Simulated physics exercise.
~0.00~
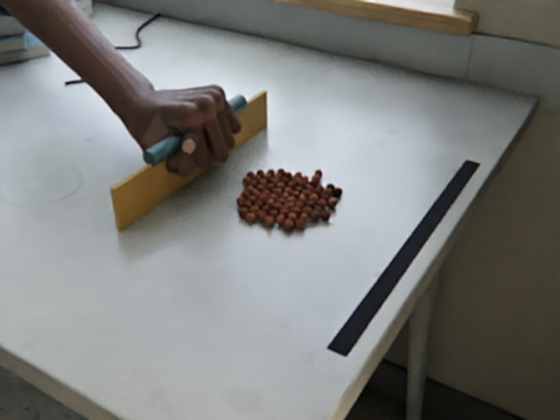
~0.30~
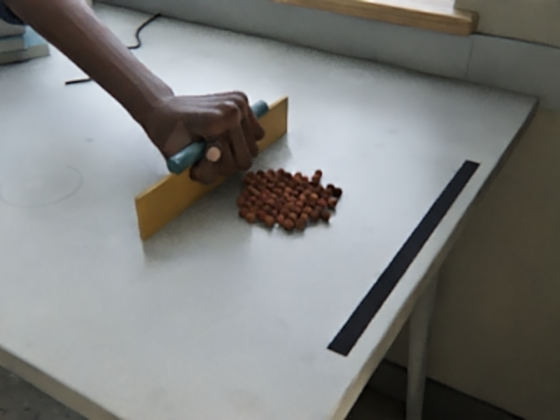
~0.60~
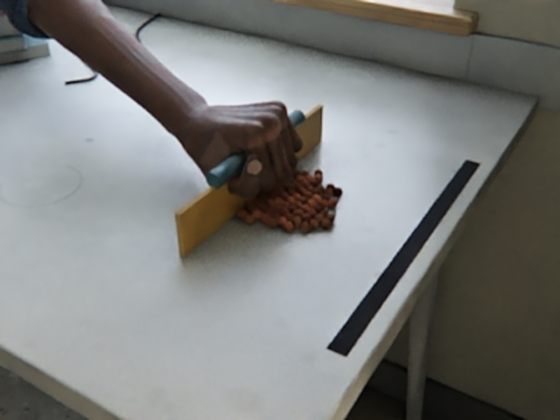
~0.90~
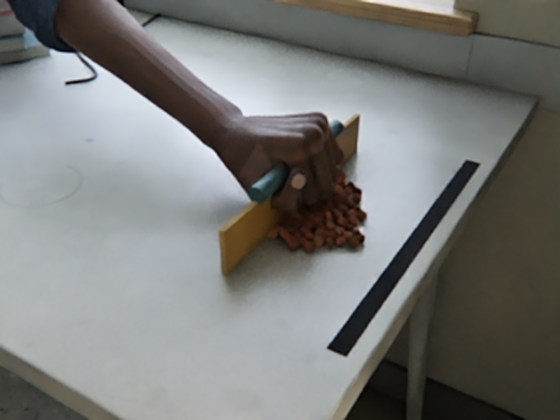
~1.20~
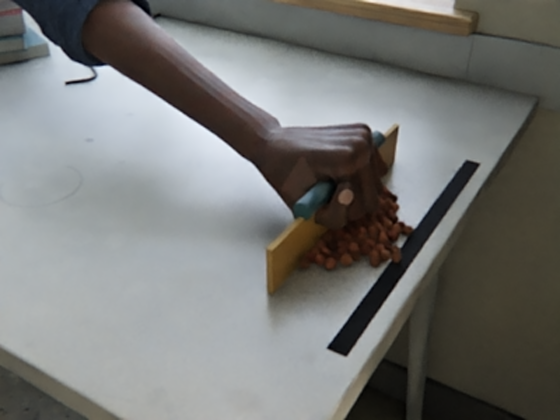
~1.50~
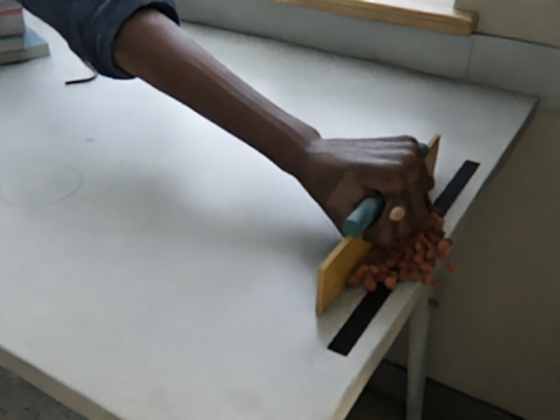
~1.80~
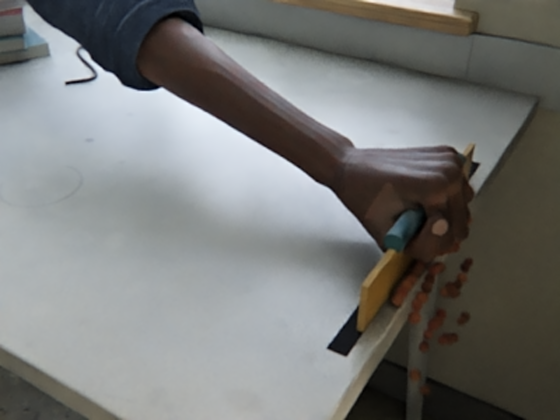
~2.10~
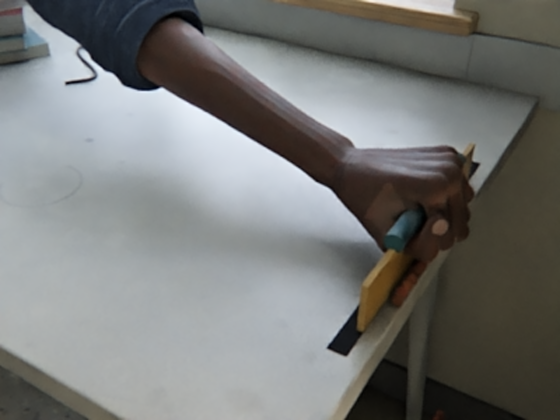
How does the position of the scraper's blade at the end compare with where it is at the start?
At the start the blade stands on the open tabletop to the left of the heap. By the end it is much further right and a little lower in view, resting on the black tape near the table's edge.
